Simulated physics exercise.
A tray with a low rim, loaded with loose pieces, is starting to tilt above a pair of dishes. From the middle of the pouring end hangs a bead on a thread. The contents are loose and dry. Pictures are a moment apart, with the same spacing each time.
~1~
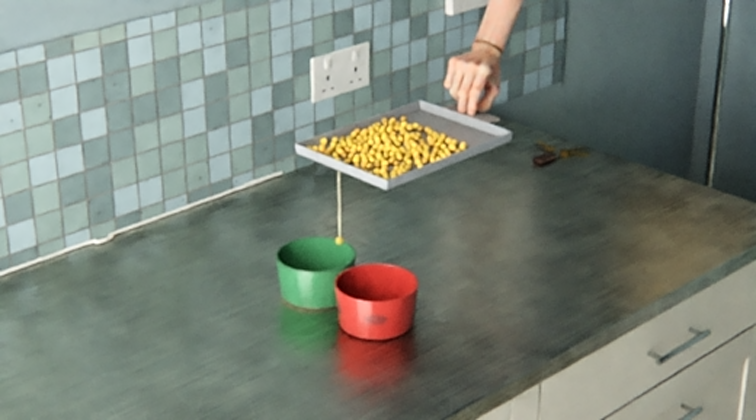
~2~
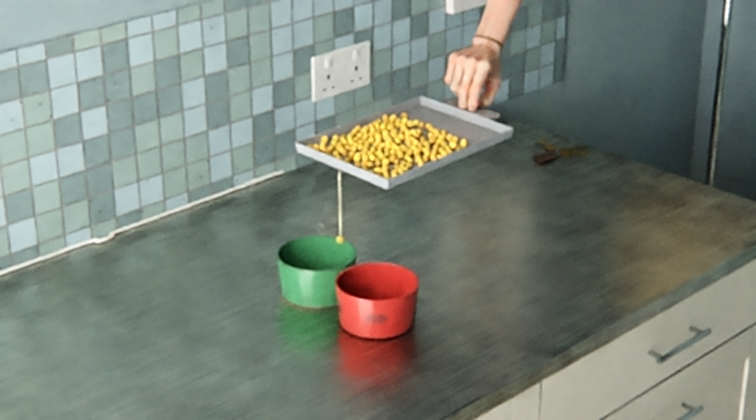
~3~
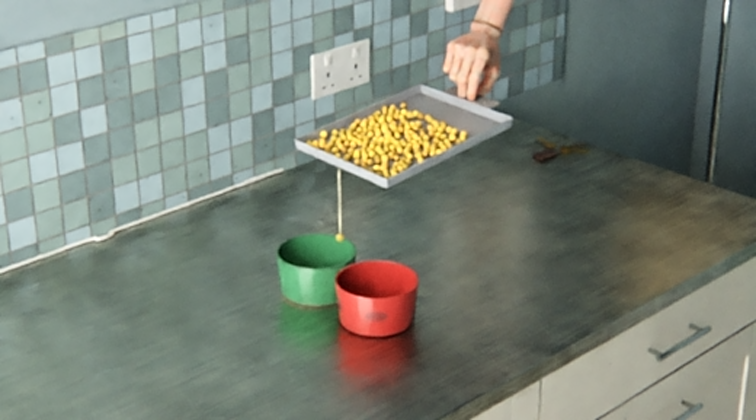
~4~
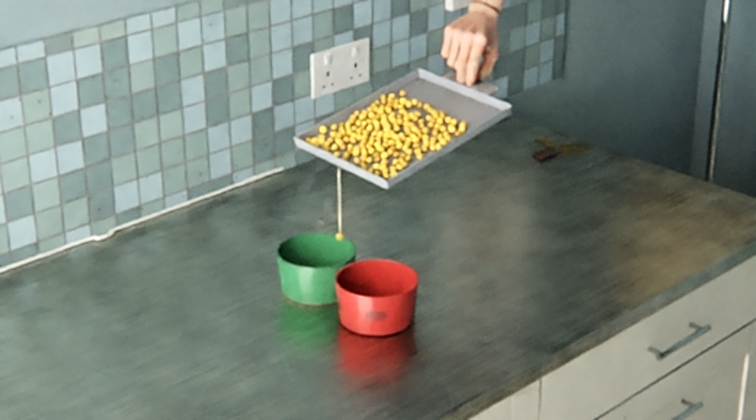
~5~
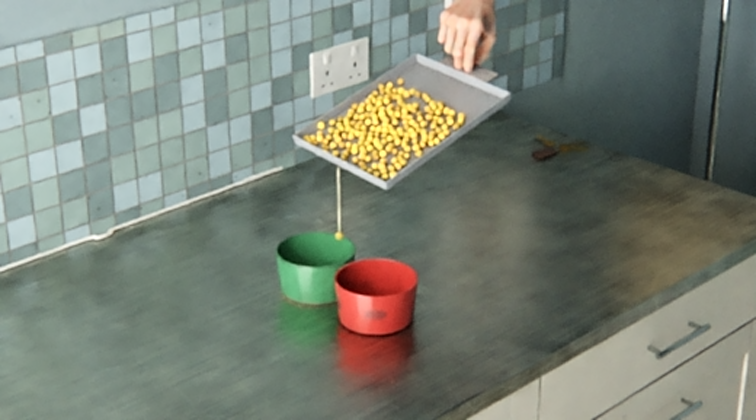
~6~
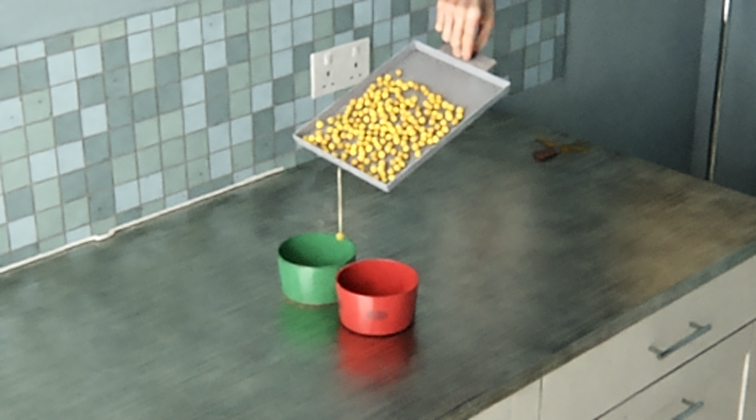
A hand at the upper right raises the handle end of a grey tray of yellow pieces, seen from above at an angle over a dark kitchen counter. A green dish on the left and a red one on the right sit below, near blue-green tiles and a socket, with a bead hanging from the tray. The tray tilts steadily steeper, the pieces shift and spread slightly, and the camera stays practically still.
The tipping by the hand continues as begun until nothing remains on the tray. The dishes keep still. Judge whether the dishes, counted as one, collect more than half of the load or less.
Counted as one, they collect more than half.
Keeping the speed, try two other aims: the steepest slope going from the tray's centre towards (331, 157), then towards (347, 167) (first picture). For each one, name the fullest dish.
Tilt 1: Left-side dish. Tilt 2: Left-side dish.
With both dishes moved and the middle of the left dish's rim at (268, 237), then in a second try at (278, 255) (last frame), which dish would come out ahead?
Trial one goes to the one to the right, trial two to the one to the right.
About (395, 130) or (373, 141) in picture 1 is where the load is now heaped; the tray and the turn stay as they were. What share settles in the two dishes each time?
You'd get about 90 per cent first and about 80 per cent second.
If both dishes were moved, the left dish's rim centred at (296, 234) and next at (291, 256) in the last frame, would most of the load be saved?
Taking them in turn, it's beyond half and then beyond half.
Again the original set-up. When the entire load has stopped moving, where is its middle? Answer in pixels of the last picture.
The centre comes to rest near (362, 309).
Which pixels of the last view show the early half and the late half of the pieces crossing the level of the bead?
(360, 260) first, (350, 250) later.
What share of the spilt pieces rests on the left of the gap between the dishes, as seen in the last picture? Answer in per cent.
I'd put it at close to 80 per cent.
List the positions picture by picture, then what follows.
Corners of the pouring end (297, 144) and (387, 180), level; middle of the load (392, 148), puffed corn balls; left dish (287, 282); right dish (347, 312); bead on its thread (340, 241), in the first picture.
Corners of the pouring end (298, 142) and (388, 179), level; middle of the load (393, 145), in the second picture.
Corners of the pouring end (297, 139) and (387, 179), tipped barely, lowest at the right corner; middle of the load (392, 140), in the third picture.
Corners of the pouring end (296, 137) and (386, 180), tipped a little, lowest at the right corner; middle of the load (392, 133), in the fourth picture.
Corners of the pouring end (295, 135) and (386, 181), tipped clearly, lowest at the right corner; middle of the load (390, 128), in the fifth picture.
Corners of the pouring end (295, 135) and (386, 184), tipped clearly, lowest at the right corner; middle of the load (389, 125), roughly a quarter on the move; left dish (288, 278); right dish (348, 308), in the sixth picture.
Just after the last frame, tray tipped steeply; almost all on the tray; about a tenth in the air.
A moment on, tray tipped past a quarter turn; roughly a quarter on the tray; about a tenth in the right dish; about a tenth in the left dish; just a few outside both; roughly half in the air.
Further on, tray tipped past a quarter turn; roughly half in the right dish; roughly a quarter in the left dish; roughly a quarter outside both.
When it is over, tray tipped past a quarter turn; roughly half in the right dish; roughly a quarter in the left dish; roughly a quarter outside both.
